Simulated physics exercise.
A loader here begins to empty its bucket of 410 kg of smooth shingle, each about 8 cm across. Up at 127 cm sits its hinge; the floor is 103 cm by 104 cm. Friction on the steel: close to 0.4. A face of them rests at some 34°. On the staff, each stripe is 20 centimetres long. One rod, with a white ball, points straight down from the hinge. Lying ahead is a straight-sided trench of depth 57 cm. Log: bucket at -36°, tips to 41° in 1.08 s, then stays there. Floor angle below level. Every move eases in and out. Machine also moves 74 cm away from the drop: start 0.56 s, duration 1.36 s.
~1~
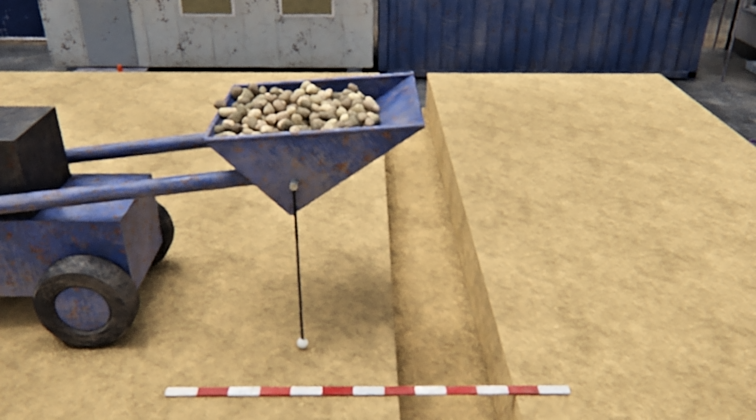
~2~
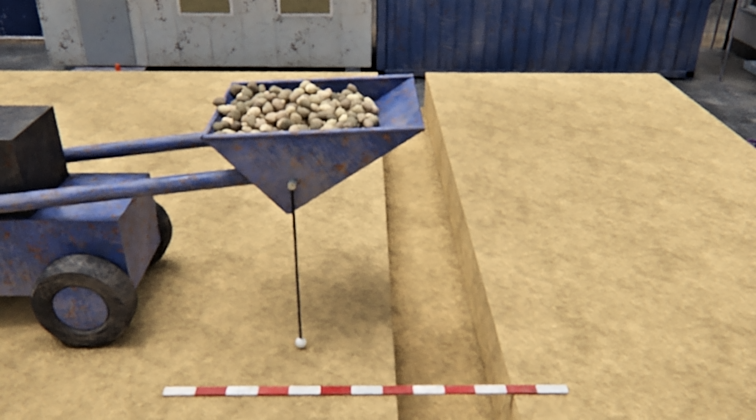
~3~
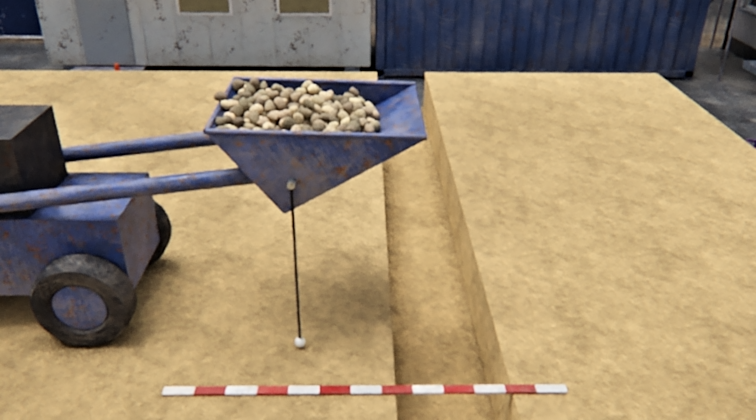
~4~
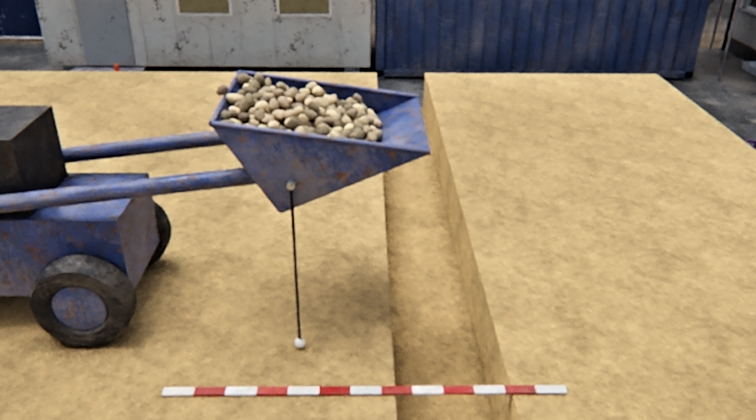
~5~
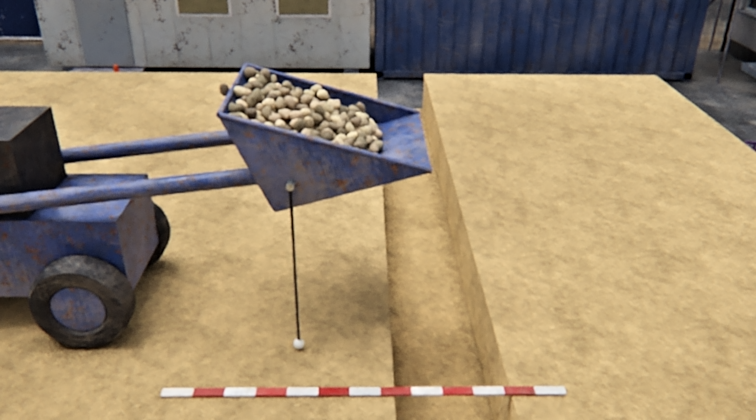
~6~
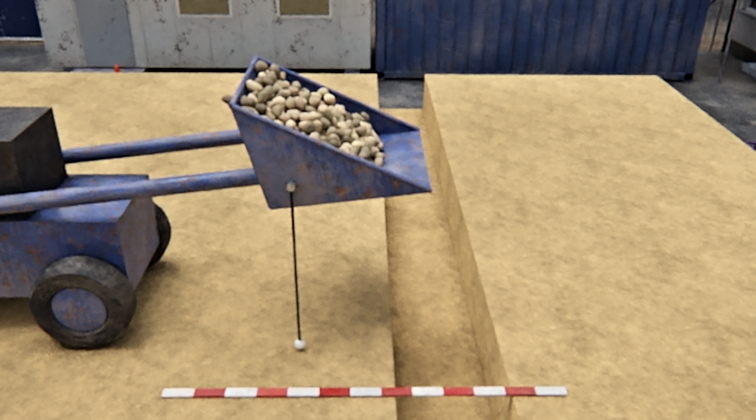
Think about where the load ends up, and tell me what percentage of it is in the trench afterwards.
Roughly 60 per cent of the load.
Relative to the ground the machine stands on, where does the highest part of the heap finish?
Some 20 cm above that level.
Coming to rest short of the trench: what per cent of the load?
Share of load: Approx. 40 %.
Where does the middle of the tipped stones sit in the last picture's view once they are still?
In the last view, about (413, 346).
A little later the floor is at 29°; 99 % in the bucket, 1 % in the trench; the foremost stones are at (389, 210).
Then the floor is at 41°; 34 % in the bucket, 40 % short of the trench, 26 % in the trench; the foremost stones are at (429, 315).
Later still the floor is at 41°; 0 % in the bucket, 40 % short of the trench, 60 % in the trench; the foremost stones are at (478, 354).
In the end the floor is at 41°; 0 % in the bucket, 40 % short of the trench, 60 % in the trench; the foremost stones are at (478, 354).
